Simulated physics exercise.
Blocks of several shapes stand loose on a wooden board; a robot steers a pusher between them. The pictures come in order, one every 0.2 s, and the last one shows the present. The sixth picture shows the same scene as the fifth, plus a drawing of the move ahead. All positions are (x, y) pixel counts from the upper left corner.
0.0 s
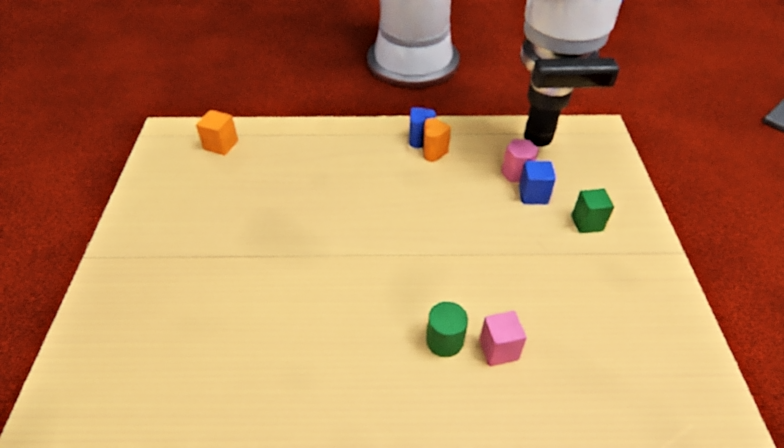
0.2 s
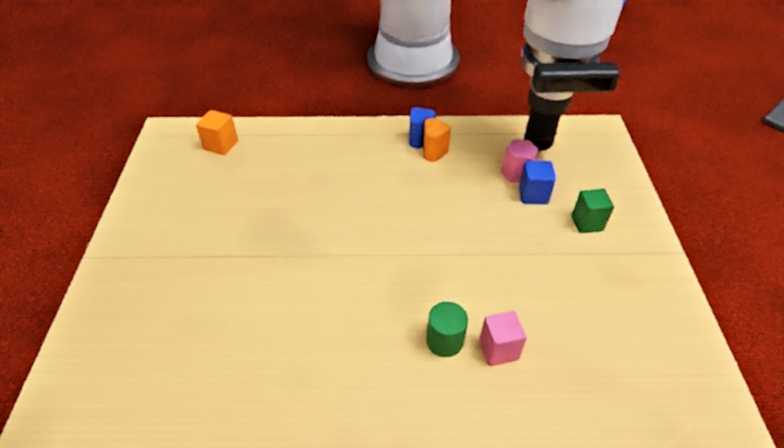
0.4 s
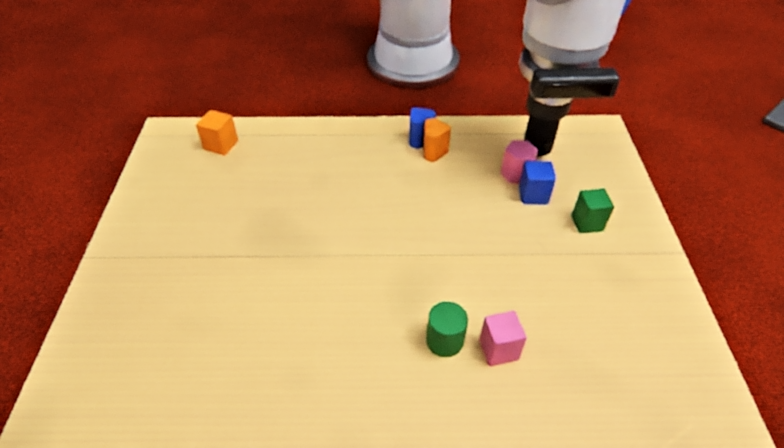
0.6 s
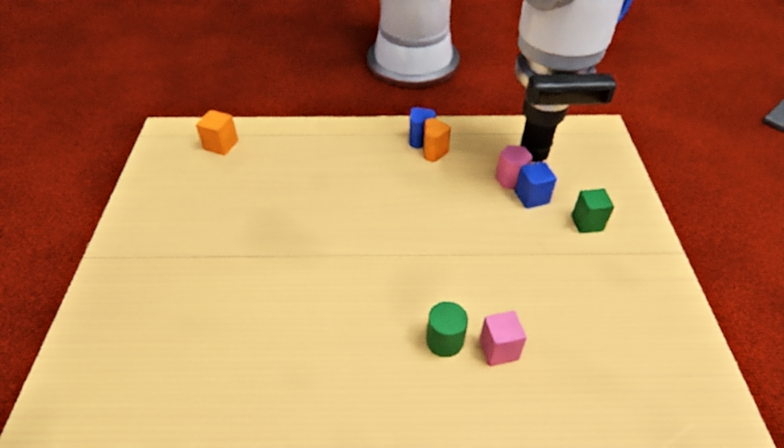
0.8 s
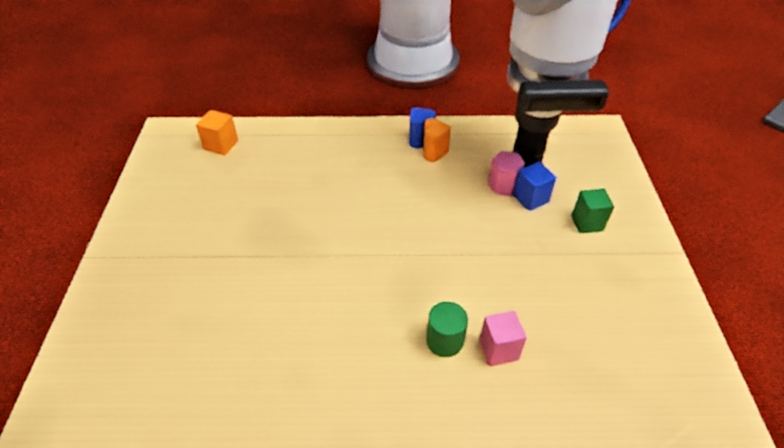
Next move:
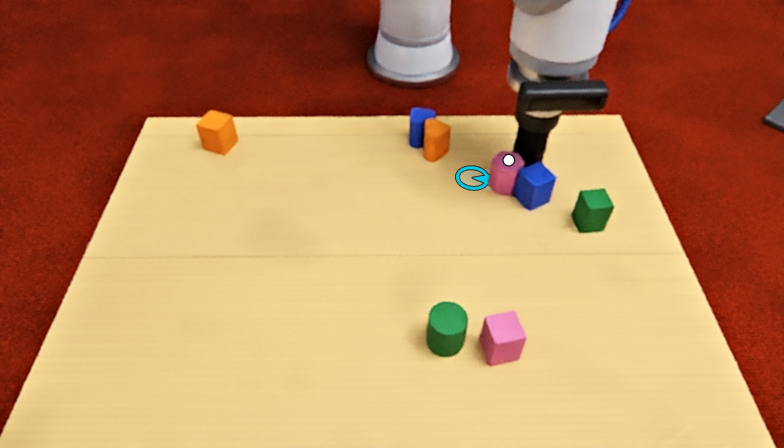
A robot arm with a black pusher stands at the far right edge of a pale wooden board on a red floor, seen from a fixed view above the front. An orange cube sits far left, blue and orange blocks at top centre, pink, blue and green ones at right, a green cylinder and pink cube nearer. The pusher edges forward and left, nudging the pink hexagon leftward and slightly turning the blue cube.
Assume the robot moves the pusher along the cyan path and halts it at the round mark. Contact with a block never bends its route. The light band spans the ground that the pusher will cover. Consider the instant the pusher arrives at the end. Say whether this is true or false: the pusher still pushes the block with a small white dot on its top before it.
It is false.
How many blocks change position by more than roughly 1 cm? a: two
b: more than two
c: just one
It's c.
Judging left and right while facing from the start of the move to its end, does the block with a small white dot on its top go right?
No, that is not how it ends up.
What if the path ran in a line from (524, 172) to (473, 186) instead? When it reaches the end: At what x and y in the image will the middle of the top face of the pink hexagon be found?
At pixel (476, 183).
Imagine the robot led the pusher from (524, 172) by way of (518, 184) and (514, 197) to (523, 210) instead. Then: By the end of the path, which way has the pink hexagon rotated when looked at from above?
Looking down, it rotates clockwise.
The line goes from (524, 172) via (511, 180) and (492, 180), ending at (472, 178); the dot is on the pink hexagon.
What follows on the original path. Halfway along, pusher (504, 168); pink hexagon (491, 172), turned 25° anticlockwise.
At the end, pusher (474, 165); pink hexagon (480, 174), turned 75° anticlockwise; blue square block unmoved.
